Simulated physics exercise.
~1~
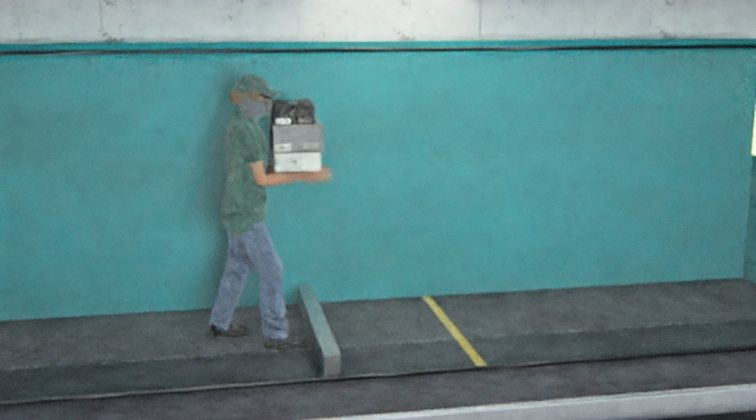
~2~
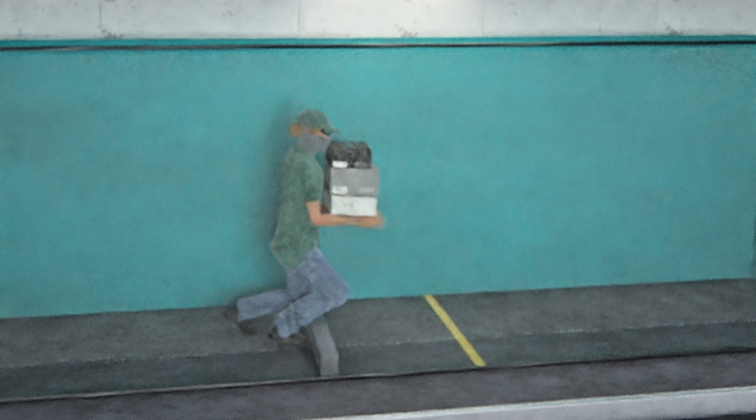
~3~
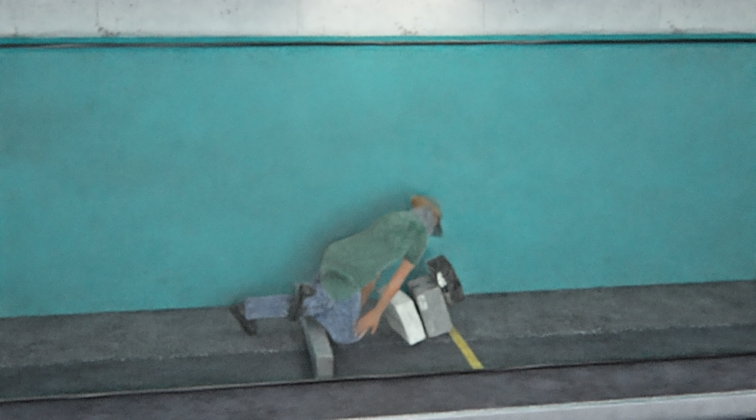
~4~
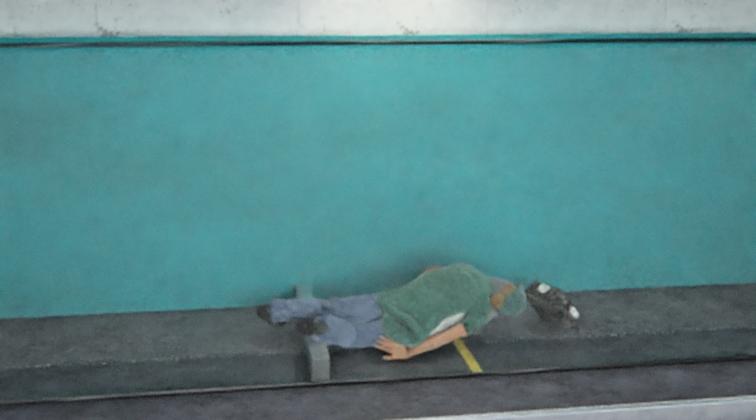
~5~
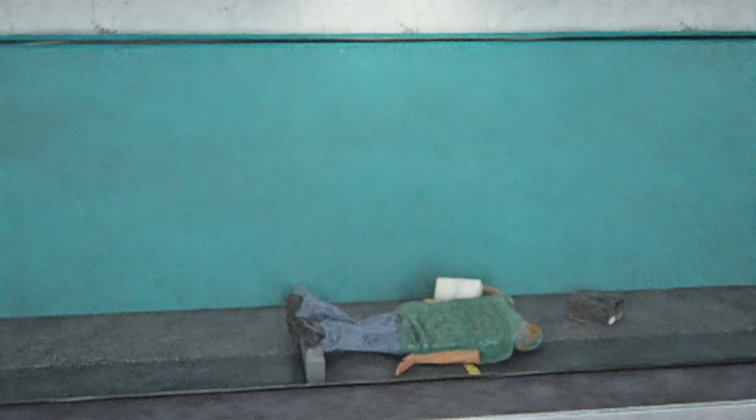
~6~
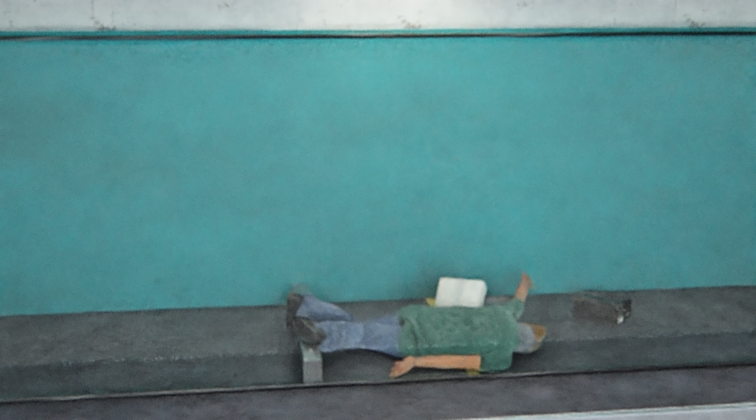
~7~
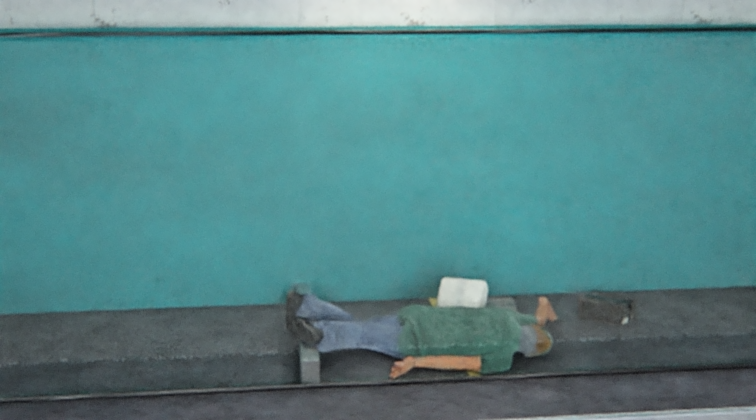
Capped courier in a green shirt buckling and toppling rightward, spilling a stack of boxes and ending sprawled across a yellow line.
